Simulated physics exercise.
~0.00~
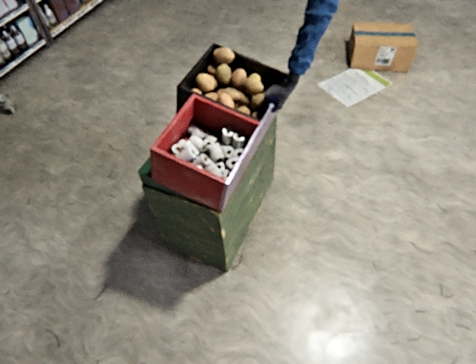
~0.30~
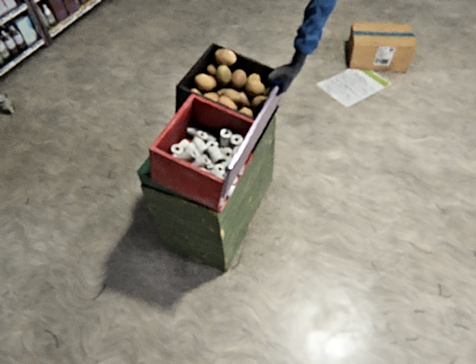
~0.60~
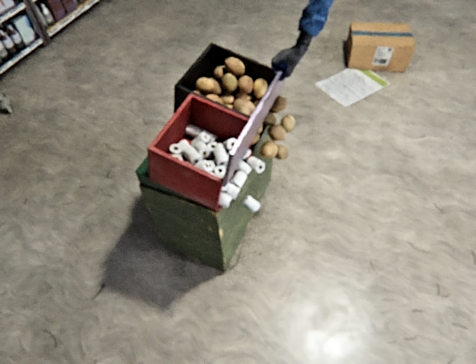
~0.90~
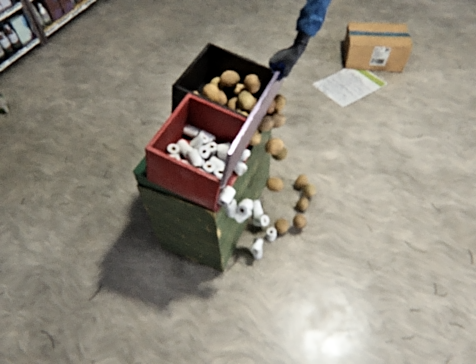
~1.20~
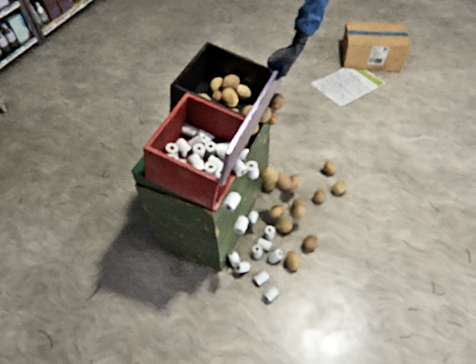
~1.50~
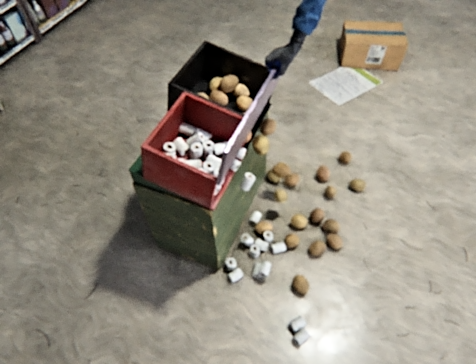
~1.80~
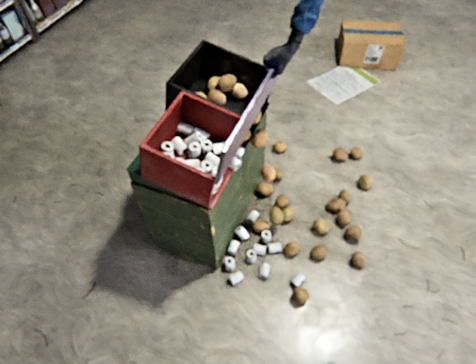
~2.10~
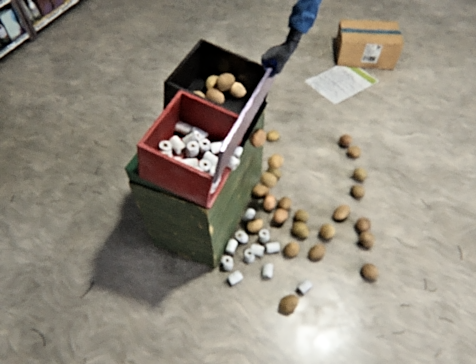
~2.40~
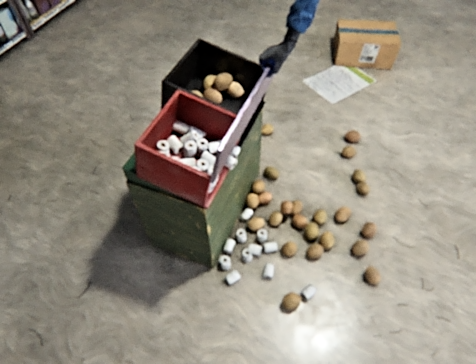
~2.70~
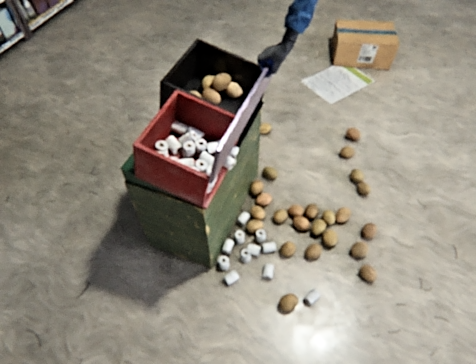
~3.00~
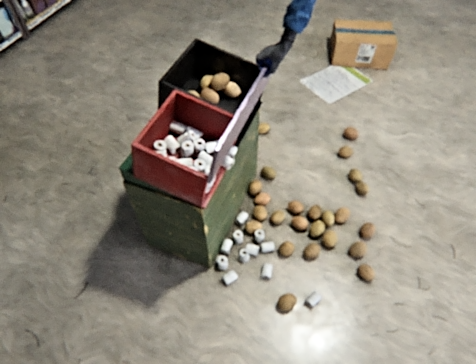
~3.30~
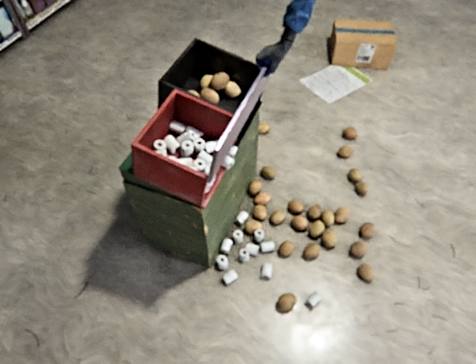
On a scuffed grey floor near some shelves, a black box of potatoes and a red box of white paper rolls sit side by side, the red one on a green crate. A gloved hand in a blue sleeve draws up the pale gate along their right side. Potatoes and rolls begin slipping out beneath it and tumble down past the crate. The hand holds the gate raised as more potatoes roll away to the right, while the rolls gather closer to the crate. The flow stops, leaving a few potatoes in the black box and many rolls in the red one.
